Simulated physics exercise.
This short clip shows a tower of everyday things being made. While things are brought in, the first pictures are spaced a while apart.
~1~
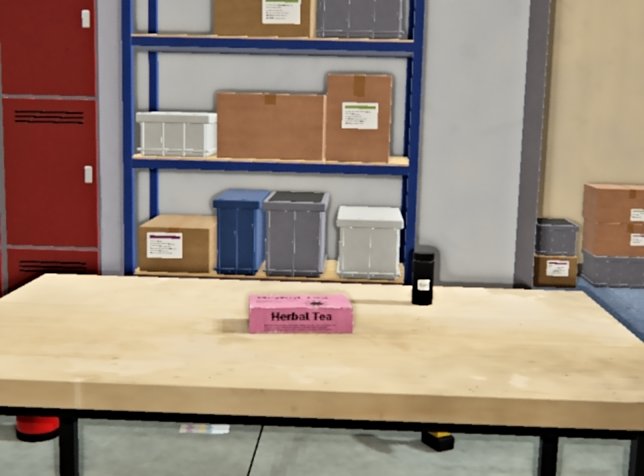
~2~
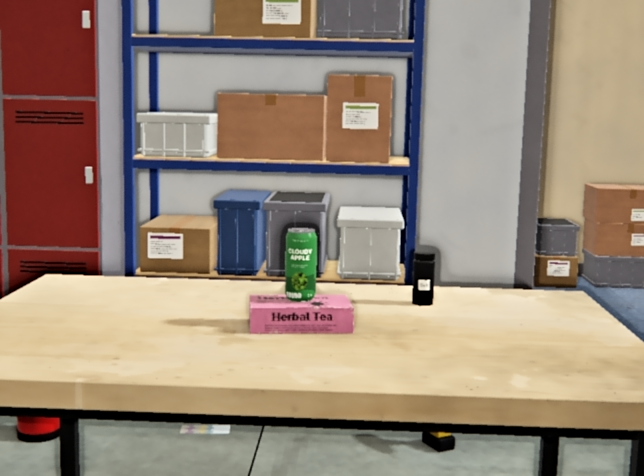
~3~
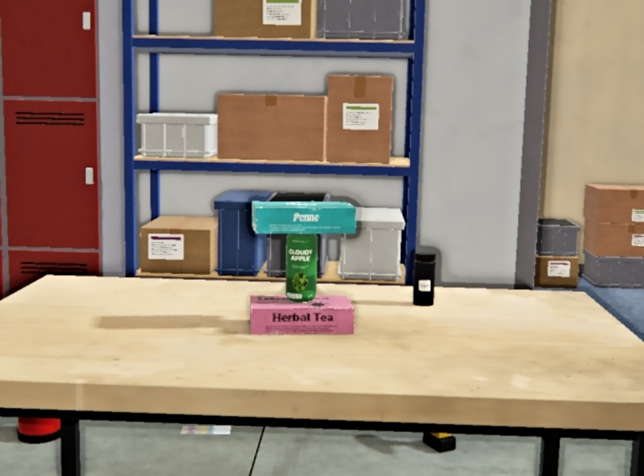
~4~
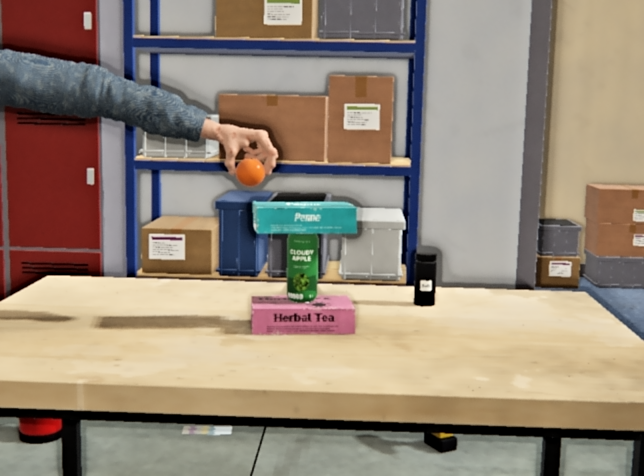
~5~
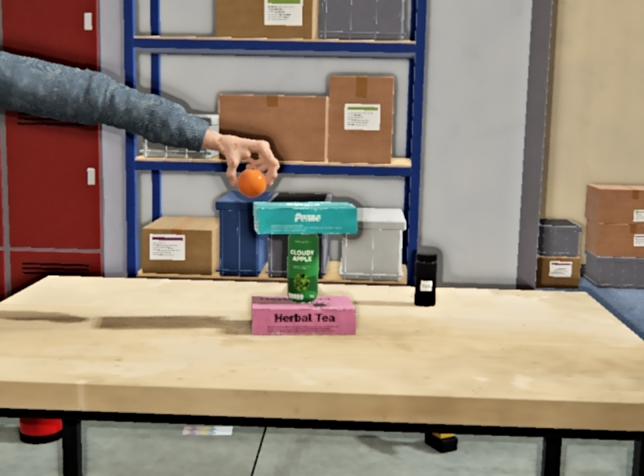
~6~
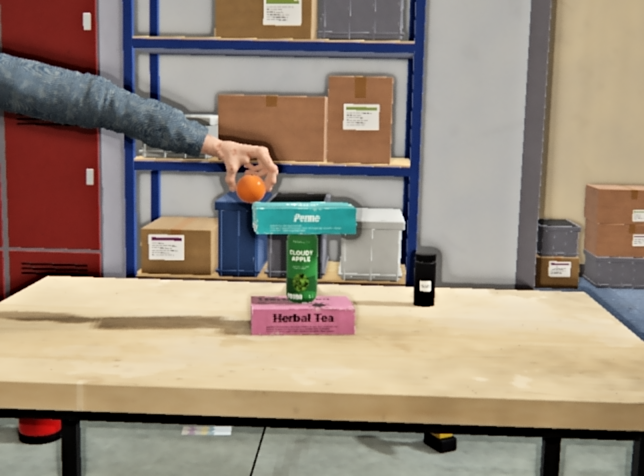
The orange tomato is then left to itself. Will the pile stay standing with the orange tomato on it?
No - something falls.
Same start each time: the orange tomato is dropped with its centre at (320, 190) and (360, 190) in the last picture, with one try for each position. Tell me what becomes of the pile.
Result 1: Pile stable; result 2: Pile falls.
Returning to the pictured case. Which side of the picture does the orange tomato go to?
It heads leftwards.
Then, 0.40 s past the last view, orange tomato now fallen; turquoise packet rocked 6° from its first pose.
Then, 0.60 s past the last view, things are still on the move.
Finally, fallen, orange tomato; the other 4 still in place. Final places as the last picture's camera would see them, orange tomato near (200, 310). The pile gives way.
